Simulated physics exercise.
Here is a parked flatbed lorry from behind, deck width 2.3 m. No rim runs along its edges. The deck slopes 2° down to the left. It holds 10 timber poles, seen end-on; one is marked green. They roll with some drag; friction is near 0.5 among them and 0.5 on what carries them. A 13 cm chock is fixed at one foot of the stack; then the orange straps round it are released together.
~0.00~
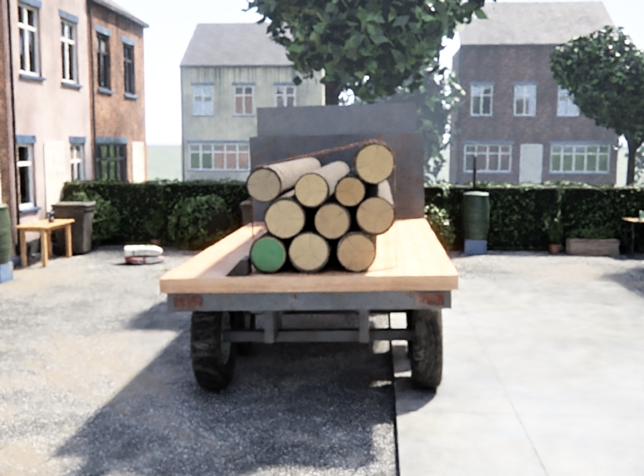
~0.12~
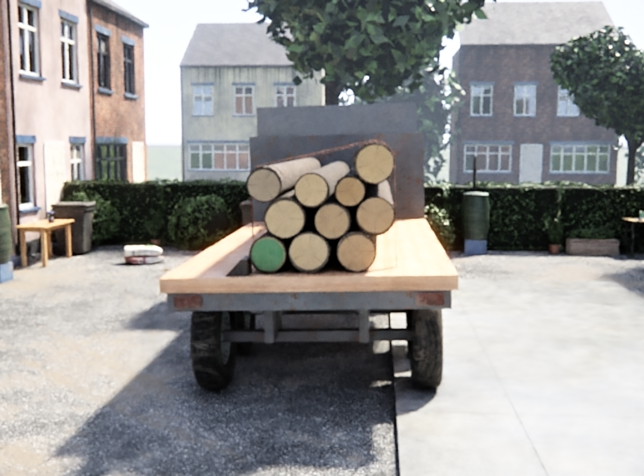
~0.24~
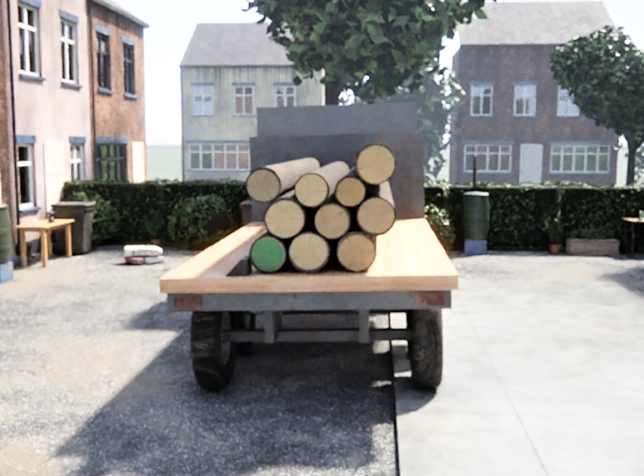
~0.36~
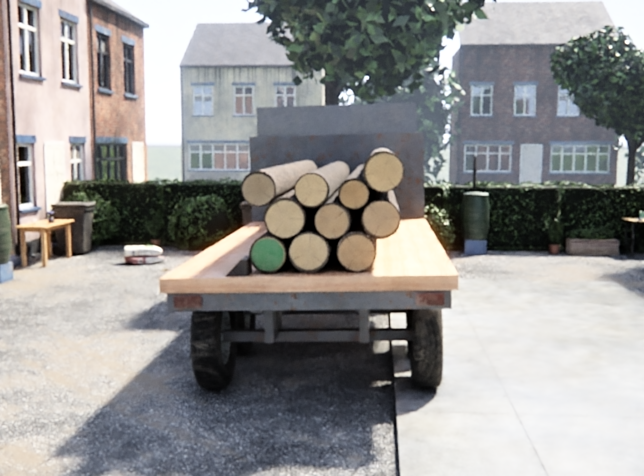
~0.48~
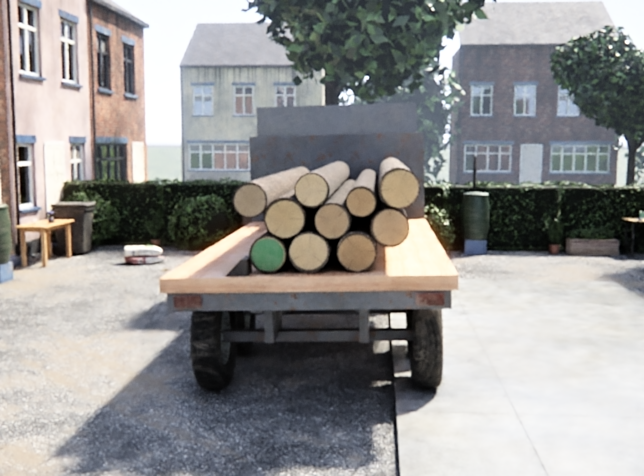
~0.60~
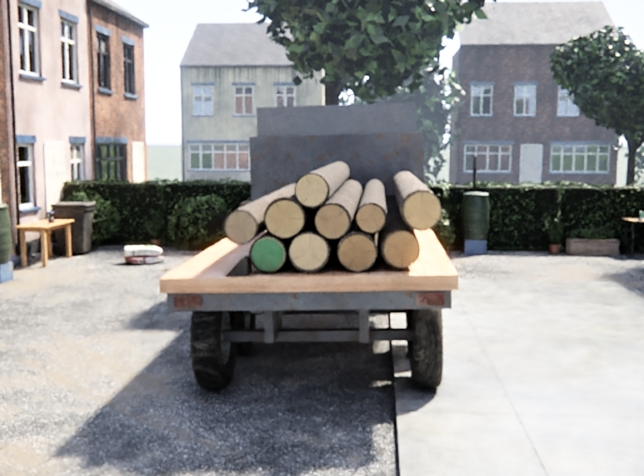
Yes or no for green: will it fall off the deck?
The green one remains on the deck.
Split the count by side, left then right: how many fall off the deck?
On the left 1, on the right 2.
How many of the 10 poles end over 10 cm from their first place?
In all, 7.
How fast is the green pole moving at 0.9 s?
Near 0.0 m/s.
By 0.9 s, green is on the deck, 85 cm from the left edge; 1 off so far.
Finally (4.0 s), green is on the deck, 85 cm from the left edge; 3 off so far.
